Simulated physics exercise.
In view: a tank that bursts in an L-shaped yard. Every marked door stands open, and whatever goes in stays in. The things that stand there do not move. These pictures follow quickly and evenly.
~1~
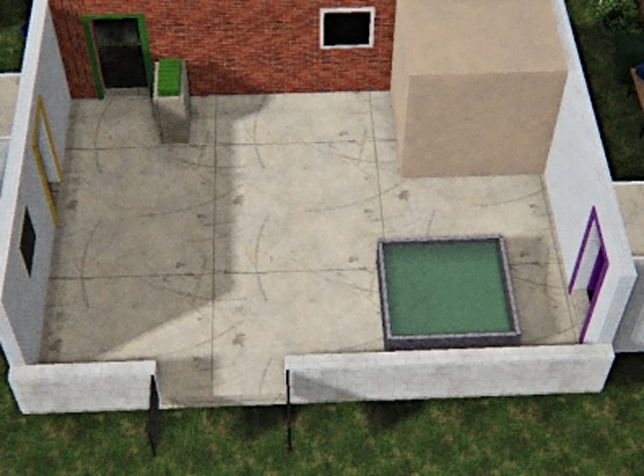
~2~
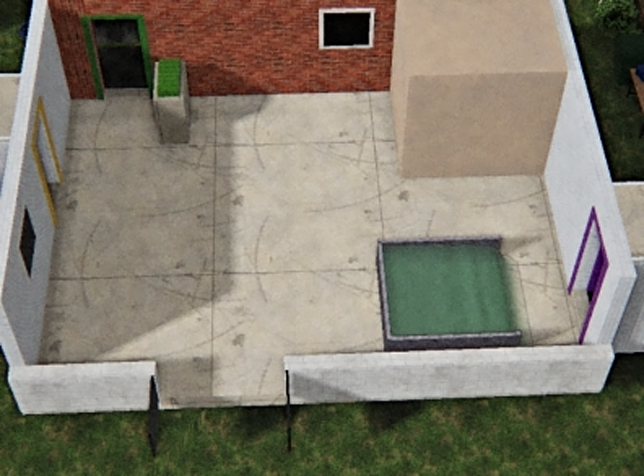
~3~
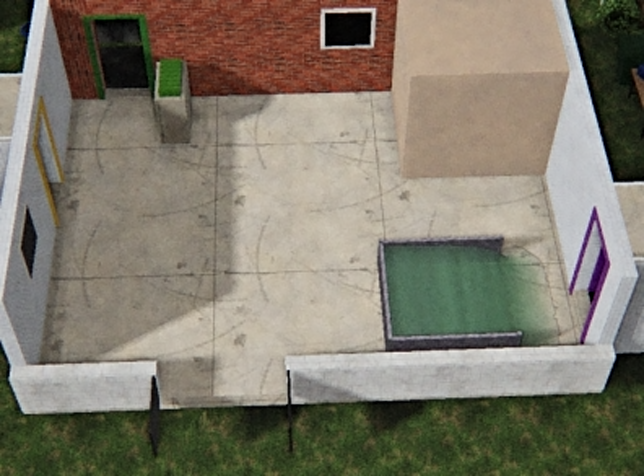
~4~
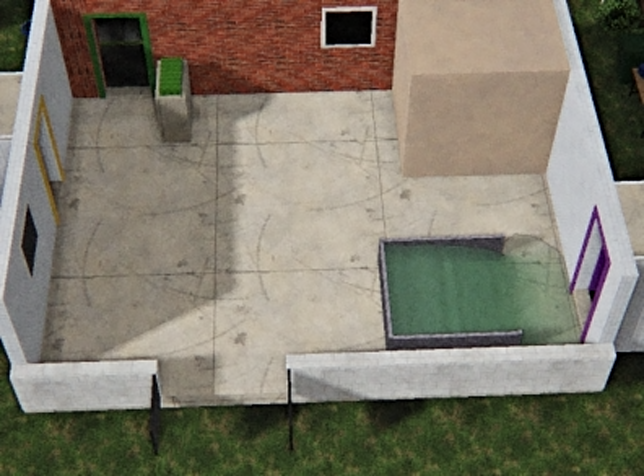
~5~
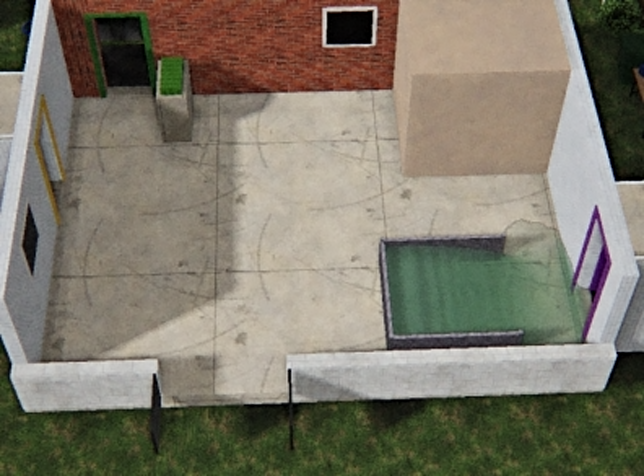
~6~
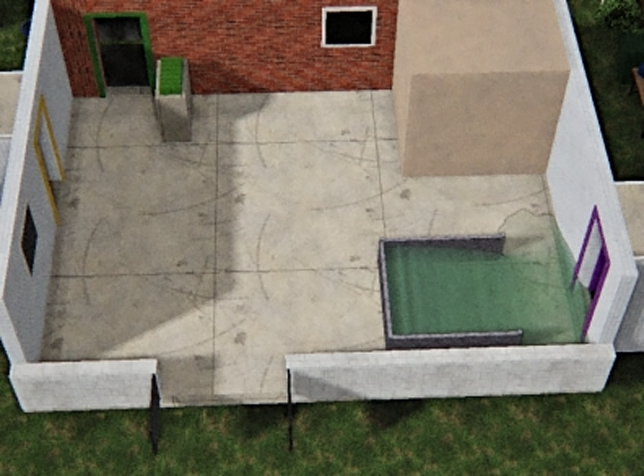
In a walled concrete yard beside a brick wall, the right side of a low tank gave way, and green water poured out, spreading across the ground to the white wall by the purple doorway.
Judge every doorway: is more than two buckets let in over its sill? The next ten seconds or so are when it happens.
At the end, the purple door counts as over; the yellow door counts as not over; the green door counts as not over.
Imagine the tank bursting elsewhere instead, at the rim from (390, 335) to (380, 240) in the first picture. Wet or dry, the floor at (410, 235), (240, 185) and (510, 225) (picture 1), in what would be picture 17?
Going through them, the first would be still bare, the next submerged and the last still bare.
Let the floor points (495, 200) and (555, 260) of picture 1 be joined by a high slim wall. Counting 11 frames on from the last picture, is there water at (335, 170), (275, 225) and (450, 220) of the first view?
Untouched, untouched, submerged.
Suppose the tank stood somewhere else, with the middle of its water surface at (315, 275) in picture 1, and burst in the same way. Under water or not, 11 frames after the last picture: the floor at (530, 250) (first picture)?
Answer: Submerged.
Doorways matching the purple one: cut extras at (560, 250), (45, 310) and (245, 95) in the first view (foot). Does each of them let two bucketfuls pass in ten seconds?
As listed: Lets more in, holds, holds.
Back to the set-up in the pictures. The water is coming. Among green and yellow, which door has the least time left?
The door marked yellow.
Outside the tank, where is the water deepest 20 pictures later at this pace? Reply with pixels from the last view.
It should be deepest at about (545, 184).
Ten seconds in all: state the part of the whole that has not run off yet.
84 %.
A moment on, water covers 10 % of the floor; the purple door far over two buckets in, the yellow door not reached, the green door not reached.
Next, water covers 15 % of the floor; the purple door far over two buckets in, the yellow door not reached, the green door not reached.
Then, water covers 30 % of the floor; the purple door far over two buckets in, the yellow door not reached, the green door not reached.
Later, water covers 65 % of the floor; the purple door far over two buckets in, the yellow door not reached, the green door not reached.
In the end, water covers 85 % of the floor; the purple door far over two buckets in, the yellow door wet at the sill, nothing in, the green door not reached.
